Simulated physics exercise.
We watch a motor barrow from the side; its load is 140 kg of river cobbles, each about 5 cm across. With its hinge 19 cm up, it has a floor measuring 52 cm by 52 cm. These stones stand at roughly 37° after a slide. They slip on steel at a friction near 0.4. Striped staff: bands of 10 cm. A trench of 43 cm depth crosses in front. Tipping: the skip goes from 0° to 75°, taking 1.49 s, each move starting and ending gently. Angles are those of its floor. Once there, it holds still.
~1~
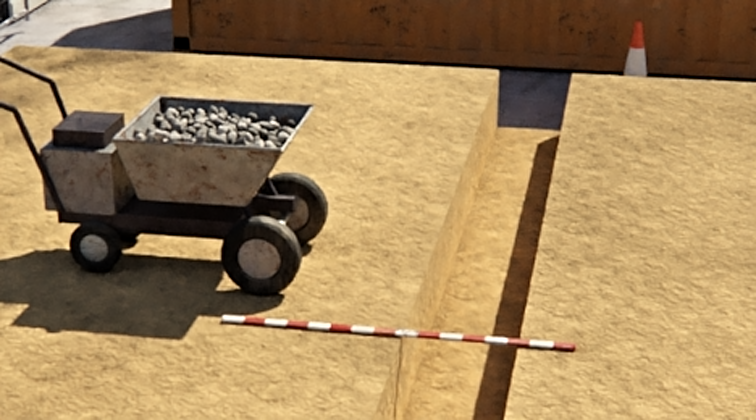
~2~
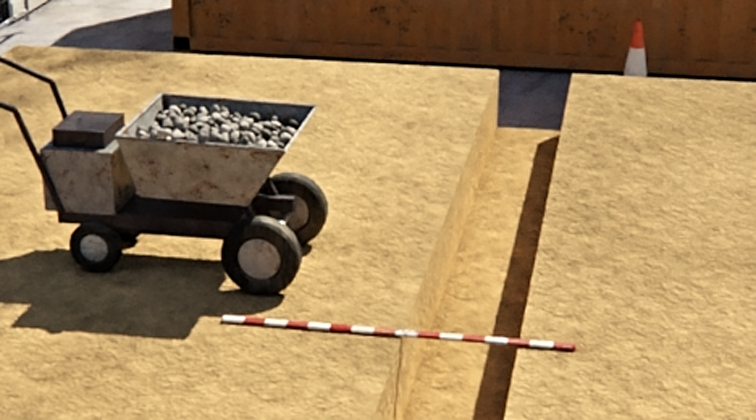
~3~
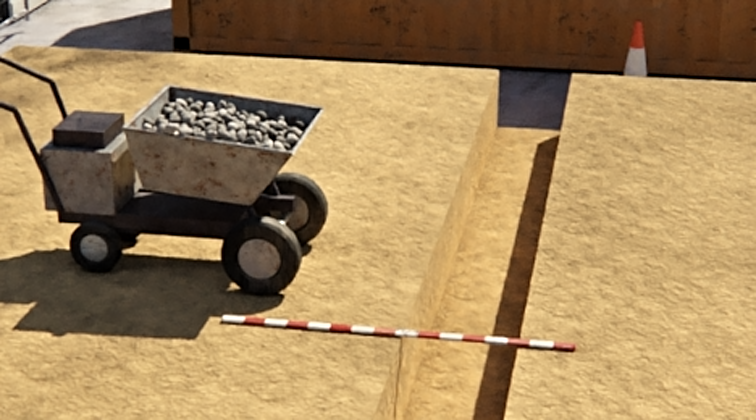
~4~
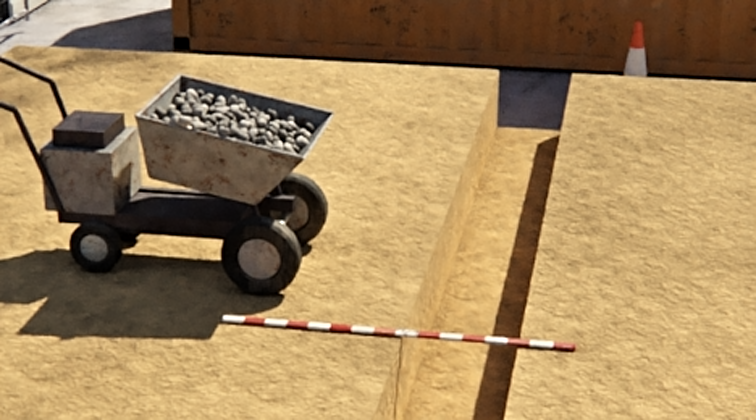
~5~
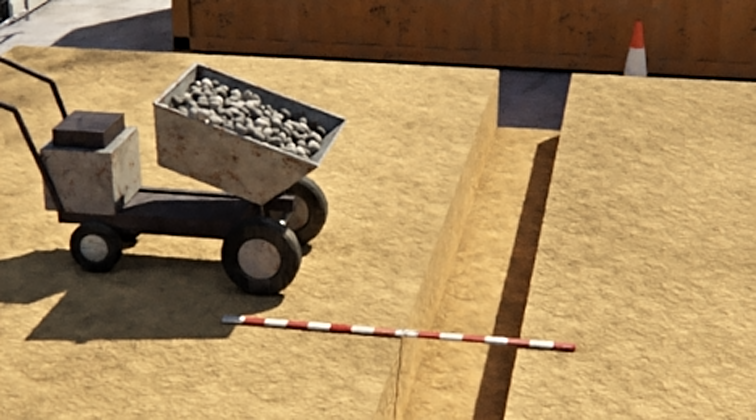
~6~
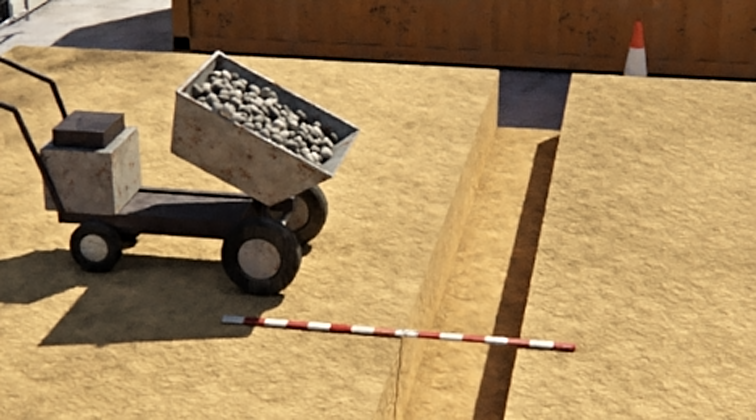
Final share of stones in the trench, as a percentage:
89 per cent.
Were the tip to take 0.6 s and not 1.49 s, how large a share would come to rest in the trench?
It would be near 95 percent.
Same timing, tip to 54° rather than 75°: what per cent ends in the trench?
It would be close to 15 percent.
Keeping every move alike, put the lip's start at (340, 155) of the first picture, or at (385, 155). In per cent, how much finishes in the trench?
Roughly 100 in a hundred, then 65 in a hundred.
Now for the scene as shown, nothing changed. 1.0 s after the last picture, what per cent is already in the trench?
I'd put it near 35 per cent.
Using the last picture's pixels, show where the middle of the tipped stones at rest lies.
Their centre sits close to (468, 348).
Then, 0.5 s after the last picture the floor is at 63°, 98 % in the skip, 2 % short of the trench; the foremost stones are at (404, 230).
Then, 1.0 s after the last picture the floor is at 75°, 54 % in the skip, 11 % short of the trench, 35 % in the trench; the foremost stones are at (522, 350).
Then, 1.3 s after the last picture the floor is at 75°, 25 % in the skip, 14 % short of the trench, 60 % in the trench; the foremost stones are at (520, 360).
Then, 3.3 s after the last picture the floor is at 75°, 0 % in the skip, 11 % short of the trench, 89 % in the trench; the foremost stones are at (521, 358).
